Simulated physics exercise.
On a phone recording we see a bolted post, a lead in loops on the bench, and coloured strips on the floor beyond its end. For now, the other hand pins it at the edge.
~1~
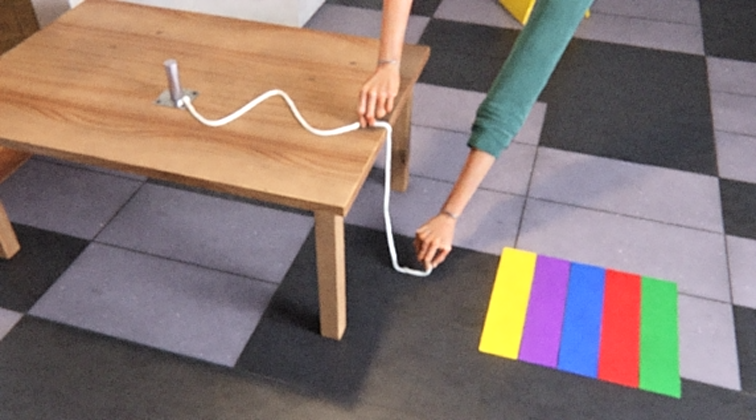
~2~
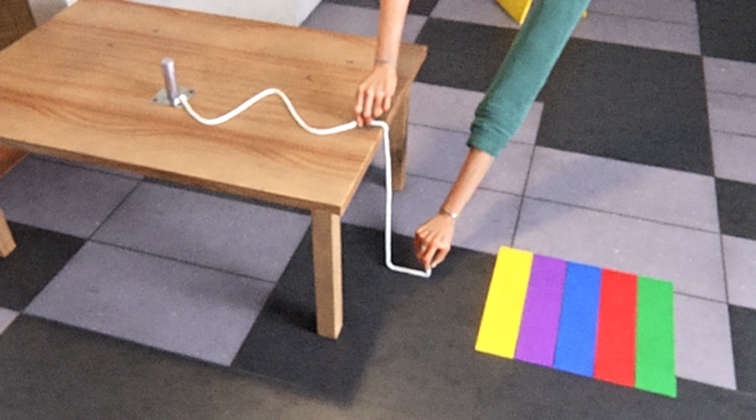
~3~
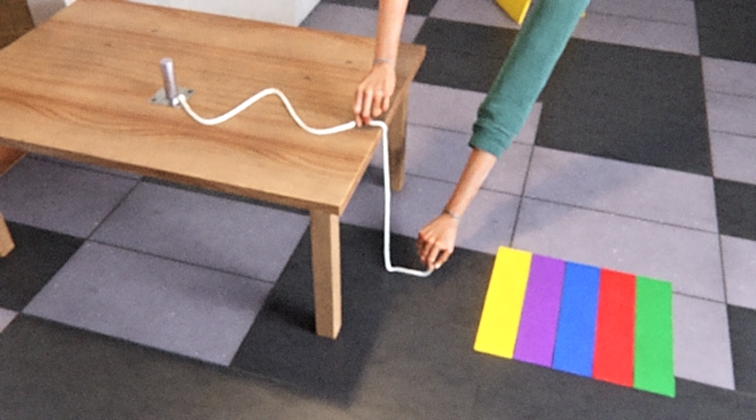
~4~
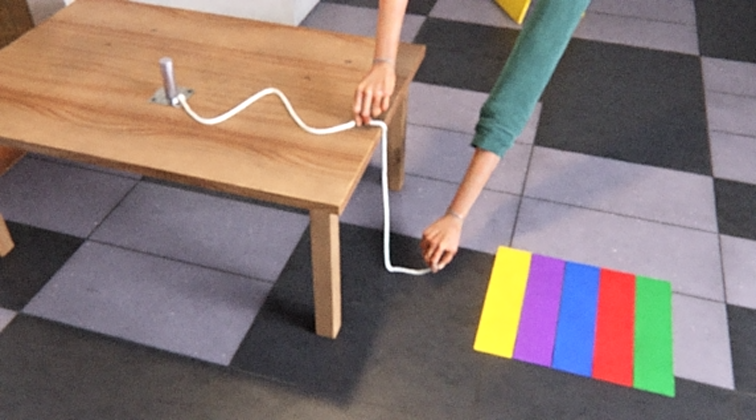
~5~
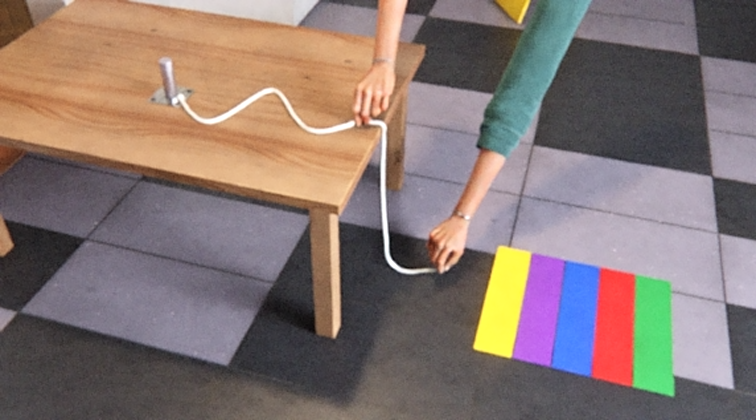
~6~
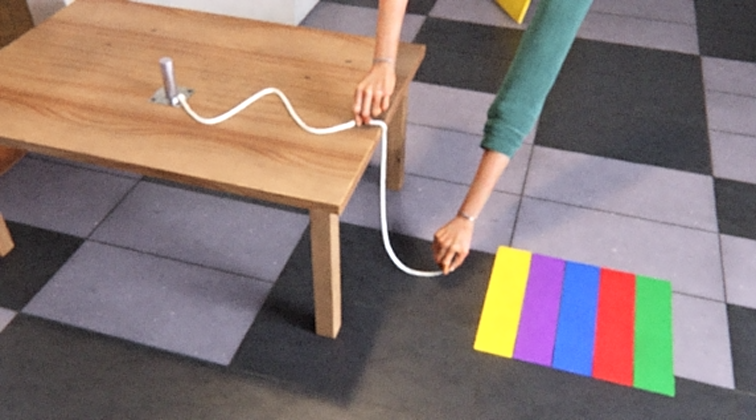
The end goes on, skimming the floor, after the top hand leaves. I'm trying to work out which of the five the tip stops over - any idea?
I would say the green one.
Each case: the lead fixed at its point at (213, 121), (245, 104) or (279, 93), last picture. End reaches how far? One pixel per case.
In order of the tries: About (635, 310), then (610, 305), then (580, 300).
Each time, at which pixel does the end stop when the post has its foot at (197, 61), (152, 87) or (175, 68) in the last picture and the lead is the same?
Roughly (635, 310), (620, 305) and (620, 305).
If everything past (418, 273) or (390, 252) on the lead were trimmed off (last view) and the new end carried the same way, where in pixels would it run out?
For the first cut it's about (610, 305), and for the second about (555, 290).
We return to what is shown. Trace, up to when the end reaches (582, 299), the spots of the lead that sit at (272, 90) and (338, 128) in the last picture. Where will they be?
Roughly (318, 114) for one and roughly (393, 171) for the other.
A little later, end near (583, 299); over blue.
Next, end near (627, 308); over red.
When it is tight, end near (654, 314); over green. Over green.
